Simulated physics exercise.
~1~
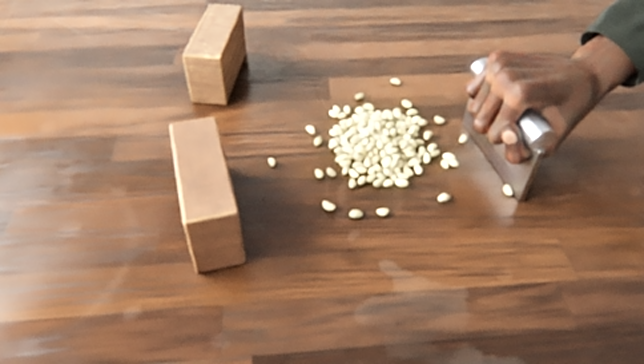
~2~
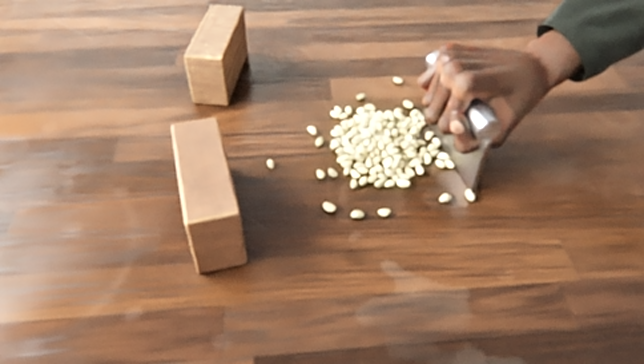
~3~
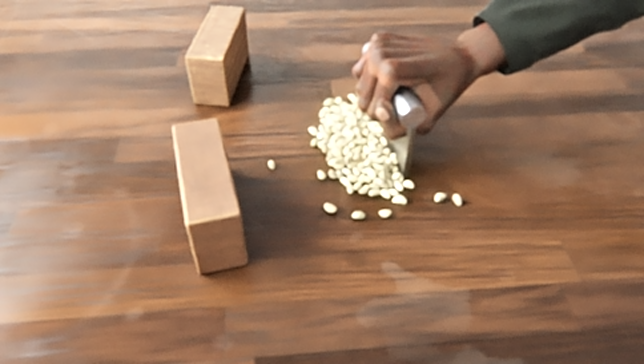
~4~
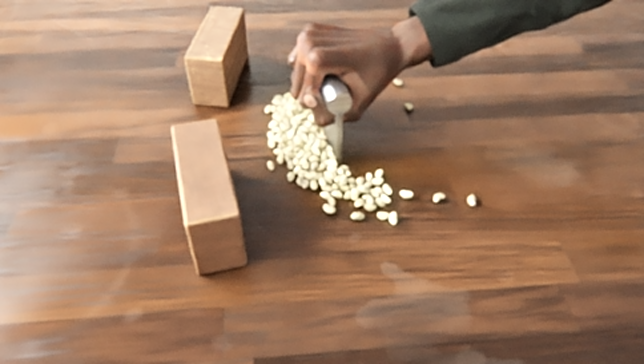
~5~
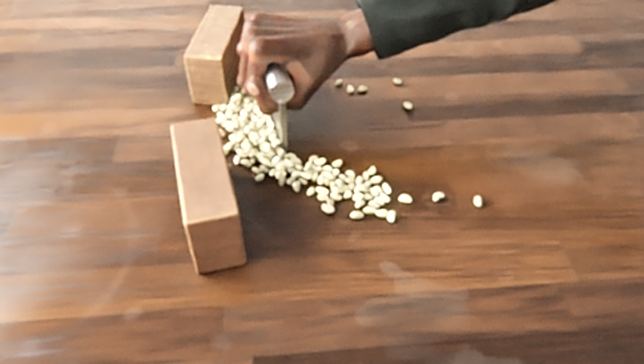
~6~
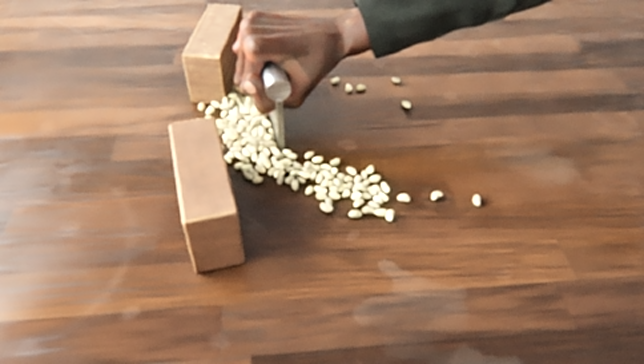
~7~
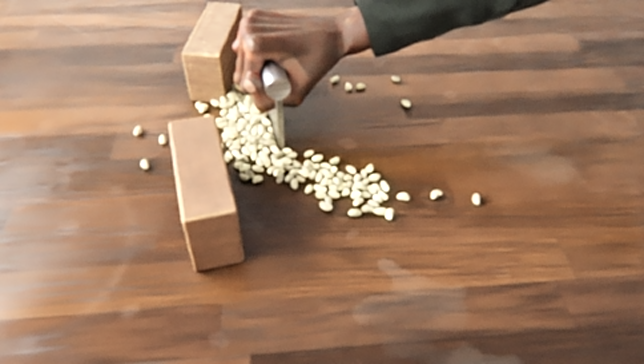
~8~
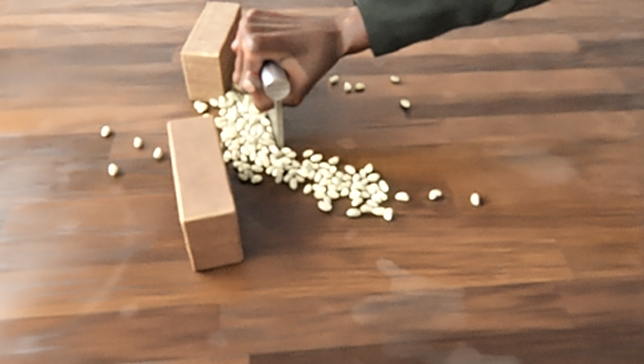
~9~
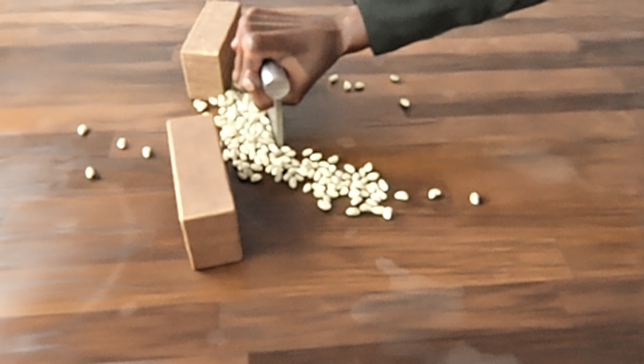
A hand-held scraper pushes white beans left toward two blocks, and a few roll through.
